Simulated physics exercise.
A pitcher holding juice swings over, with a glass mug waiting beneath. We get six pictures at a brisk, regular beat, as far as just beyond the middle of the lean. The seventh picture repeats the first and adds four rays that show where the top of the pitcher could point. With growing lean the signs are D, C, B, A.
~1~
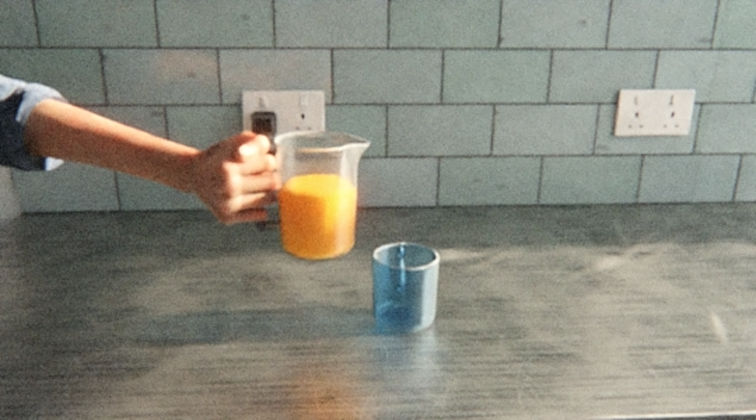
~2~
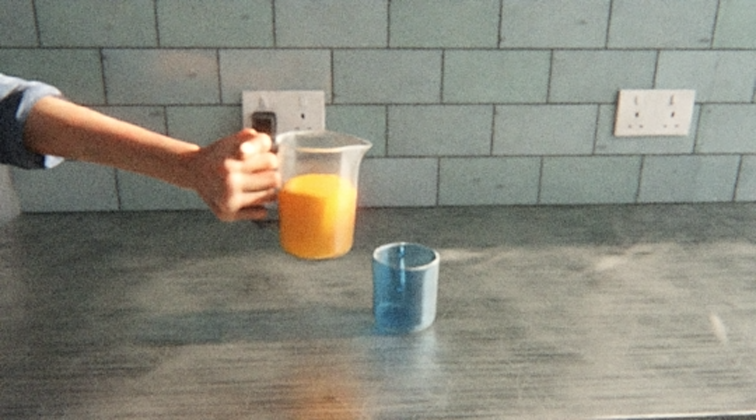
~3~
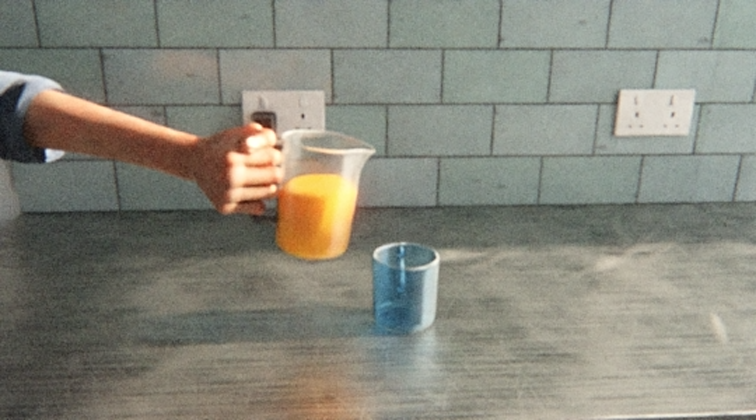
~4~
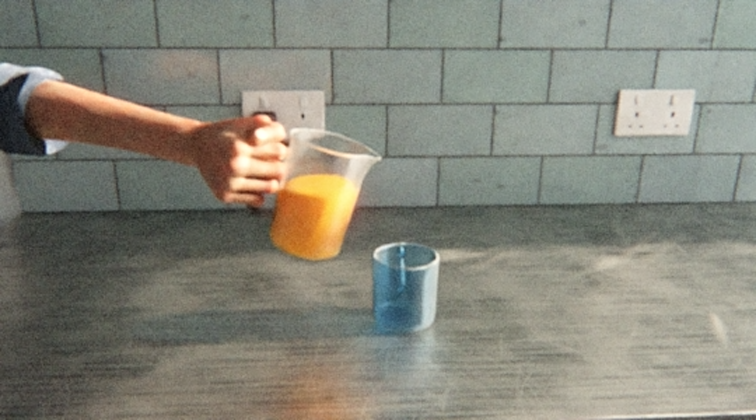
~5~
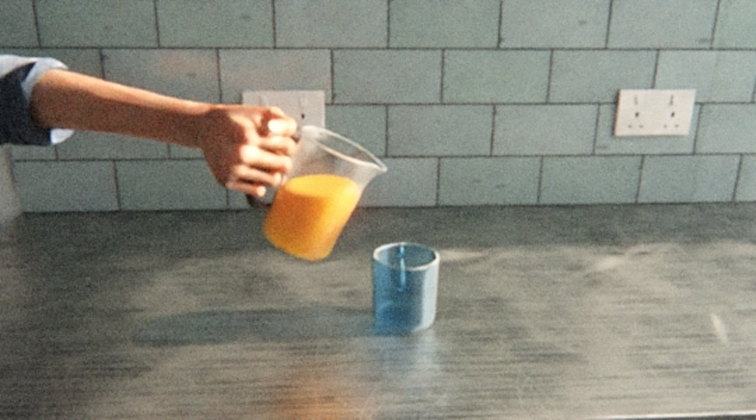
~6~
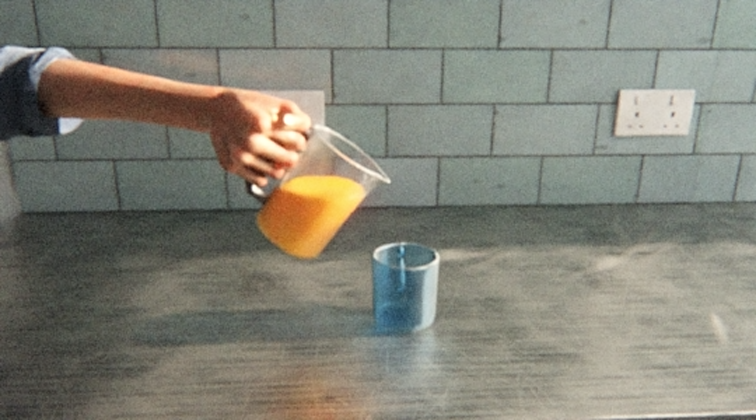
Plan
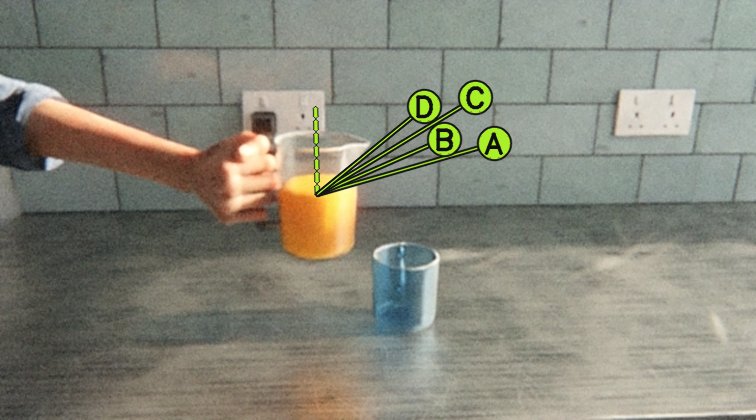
A hand reaching in from the left holds a clear pitcher of orange juice above a brushed grey counter, seen from slightly above against pale green-grey tiles with white wall sockets. A blue-tinted glass mug stands below and right of the pitcher. The hand steadily tilts the pitcher rightward, its lip lowering and the juice staying inside, while the mug and camera remain still.
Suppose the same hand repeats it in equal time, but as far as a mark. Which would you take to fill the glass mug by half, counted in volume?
A.
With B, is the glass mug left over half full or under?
Under.
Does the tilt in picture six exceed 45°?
No.
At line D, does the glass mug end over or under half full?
Under.
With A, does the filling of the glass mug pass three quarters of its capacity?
No, less.
On the marked copy, A at (477, 148); B at (428, 145); C at (461, 106); D at (411, 117).
If A is chosen, the glass mug ends with about 50 % of what it can hold.
If B is chosen, the glass mug ends with about 29 % of what it can hold.
If C is chosen, the glass mug ends with about 14 % of what it can hold.
If D is chosen, the glass mug ends with about 4 % of what it can hold.
